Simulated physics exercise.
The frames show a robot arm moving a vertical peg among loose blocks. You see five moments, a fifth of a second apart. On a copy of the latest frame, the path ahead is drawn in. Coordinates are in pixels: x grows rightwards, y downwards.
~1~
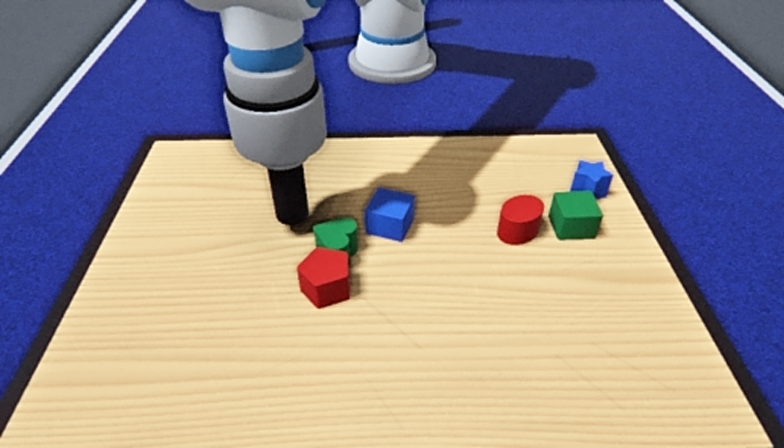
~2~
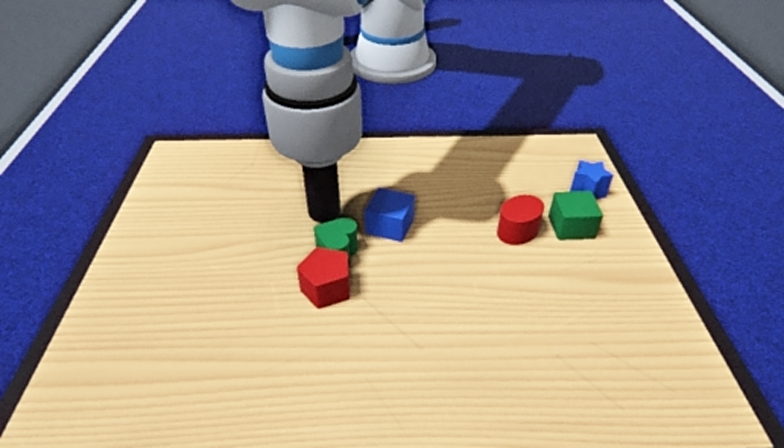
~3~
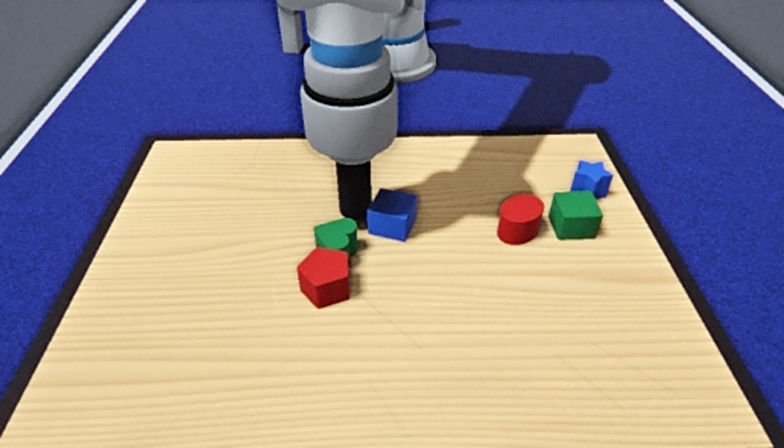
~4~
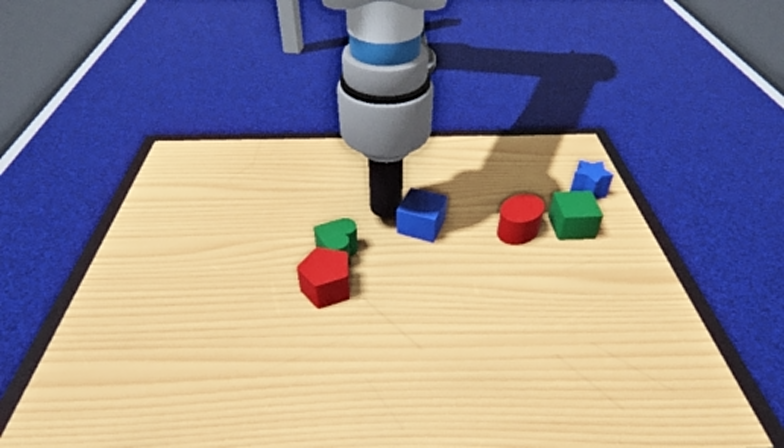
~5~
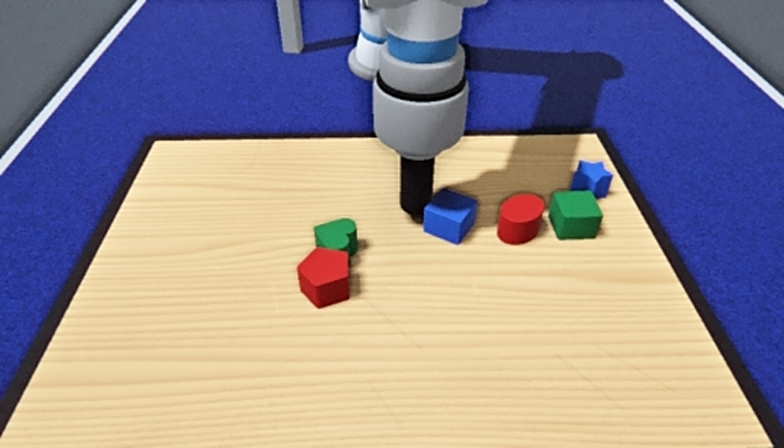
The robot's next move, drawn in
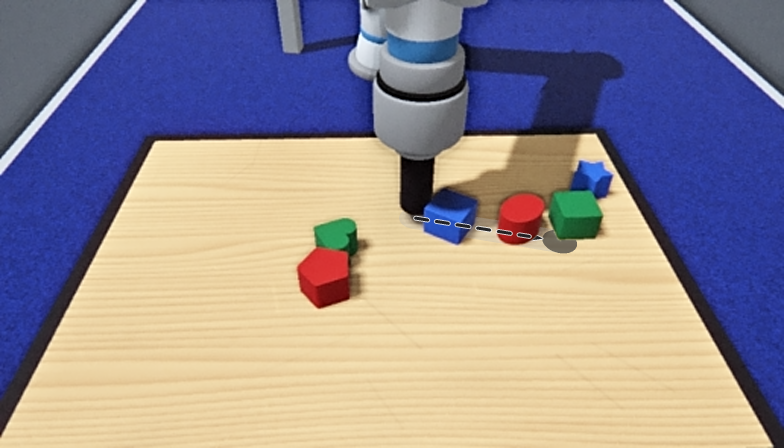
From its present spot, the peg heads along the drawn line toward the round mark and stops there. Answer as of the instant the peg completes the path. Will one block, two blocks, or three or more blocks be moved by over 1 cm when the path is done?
Three or more shift.
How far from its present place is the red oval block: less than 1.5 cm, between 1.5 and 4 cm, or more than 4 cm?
Over 4 cm.
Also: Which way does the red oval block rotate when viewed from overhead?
It is turned anticlockwise.
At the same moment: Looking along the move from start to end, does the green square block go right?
No, I don't think so.
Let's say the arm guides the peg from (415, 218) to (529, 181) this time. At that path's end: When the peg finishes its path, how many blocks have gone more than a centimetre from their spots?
By the end, one block will have moved.
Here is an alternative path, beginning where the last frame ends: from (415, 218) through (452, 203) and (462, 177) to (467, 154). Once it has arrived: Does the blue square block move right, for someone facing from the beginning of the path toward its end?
Yes
Drawn move, in a line from (415, 218) to (560, 241).
What follows on the original path. One third of the way, peg at (464, 214); blue square block at (501, 213); red oval block at (546, 211); green square block at (585, 203).
Two thirds of the way, peg at (514, 222); blue square block at (552, 224); red oval block at (600, 224), turned 40° anticlockwise; green square block at (617, 201), turned 40° anticlockwise.
At the end, peg at (563, 230); green heart still; blue square block at (590, 243), turned 35° clockwise; red oval block at (621, 229), turned 75° anticlockwise; green square block at (620, 201), turned 45° anticlockwise.
